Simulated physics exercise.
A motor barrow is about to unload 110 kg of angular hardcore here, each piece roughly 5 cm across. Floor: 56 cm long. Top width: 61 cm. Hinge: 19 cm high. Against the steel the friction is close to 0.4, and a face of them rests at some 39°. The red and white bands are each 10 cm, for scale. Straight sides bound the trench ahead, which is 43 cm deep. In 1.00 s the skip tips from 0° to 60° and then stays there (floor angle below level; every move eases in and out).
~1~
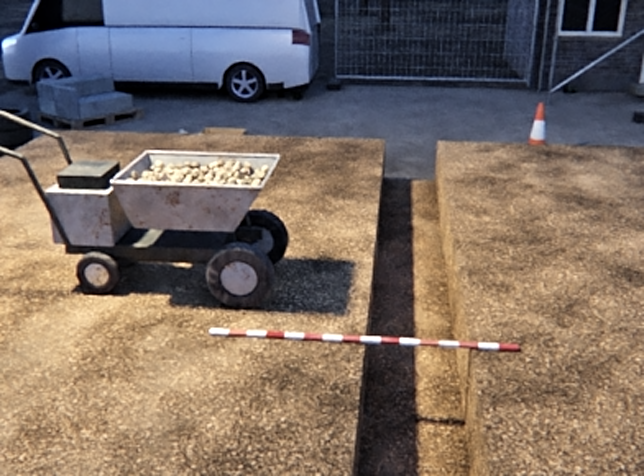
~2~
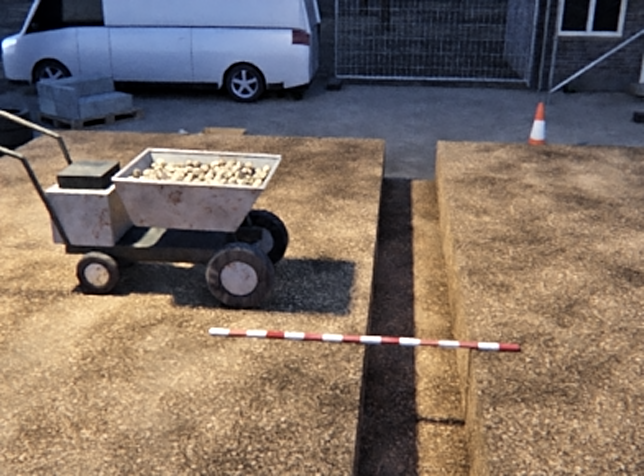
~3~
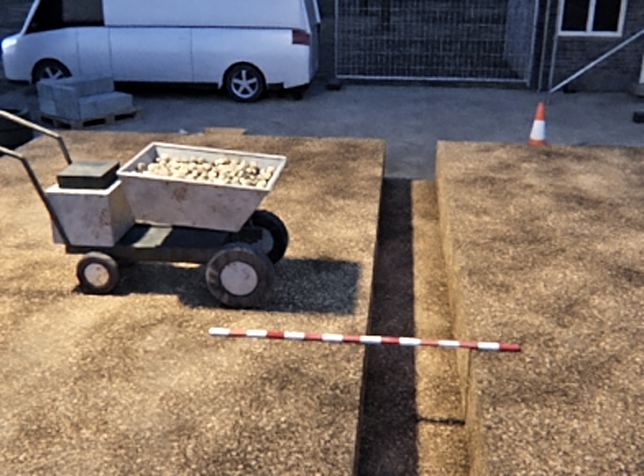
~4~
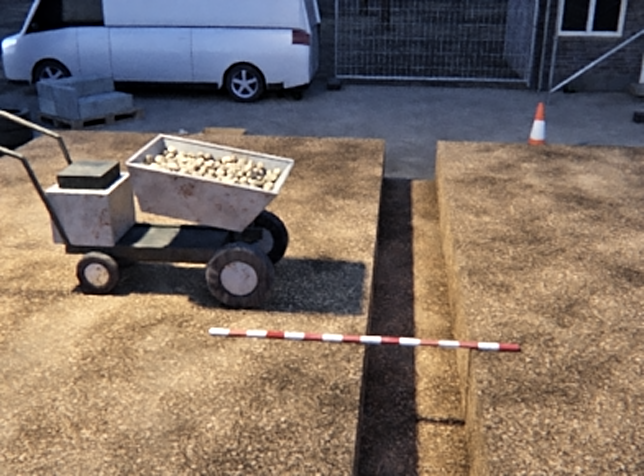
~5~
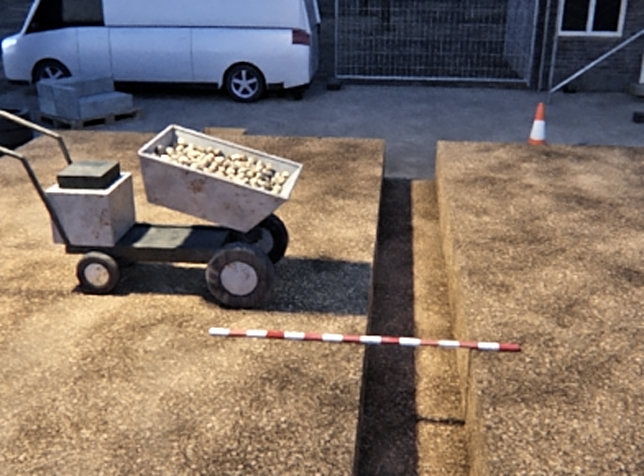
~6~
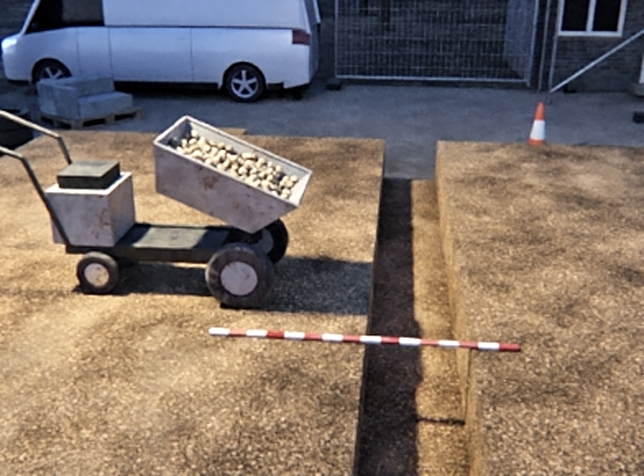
We see a small wheeled barrow loaded with pale stones standing left of a straight trench, near a red and white banded pole. Its skip tilts gradually toward the right, the rear rising higher while the barrow stays still.
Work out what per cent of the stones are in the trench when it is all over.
It comes to roughly 22 per cent.
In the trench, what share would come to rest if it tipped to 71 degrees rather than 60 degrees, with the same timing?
Then close to 55 per cent.
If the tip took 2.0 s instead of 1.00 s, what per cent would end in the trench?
Trench share: Approx. 10%.
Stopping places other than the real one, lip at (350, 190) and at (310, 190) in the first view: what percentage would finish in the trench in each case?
It comes to about 25 and 30 in a hundred.
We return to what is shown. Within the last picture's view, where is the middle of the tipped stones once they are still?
(401, 354).
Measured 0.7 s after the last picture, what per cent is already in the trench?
0 per cent or so by then.
Then, 0.3 s after the last picture the floor is at 51°, 100 % in the skip; the foremost stones are at (320, 224).
Then, 0.7 s after the last picture the floor is at 60°, 93 % in the skip, 6 % short of the trench, 1 % in the trench; the foremost stones are at (373, 281).
Then, 1.0 s after the last picture the floor is at 60°, 78 % in the skip, 10 % short of the trench, 13 % in the trench; the foremost stones are at (442, 364).
Then, 3.0 s after the last picture the floor is at 60°, 70 % in the skip, 8 % short of the trench, 22 % in the trench; the foremost stones are at (453, 356).
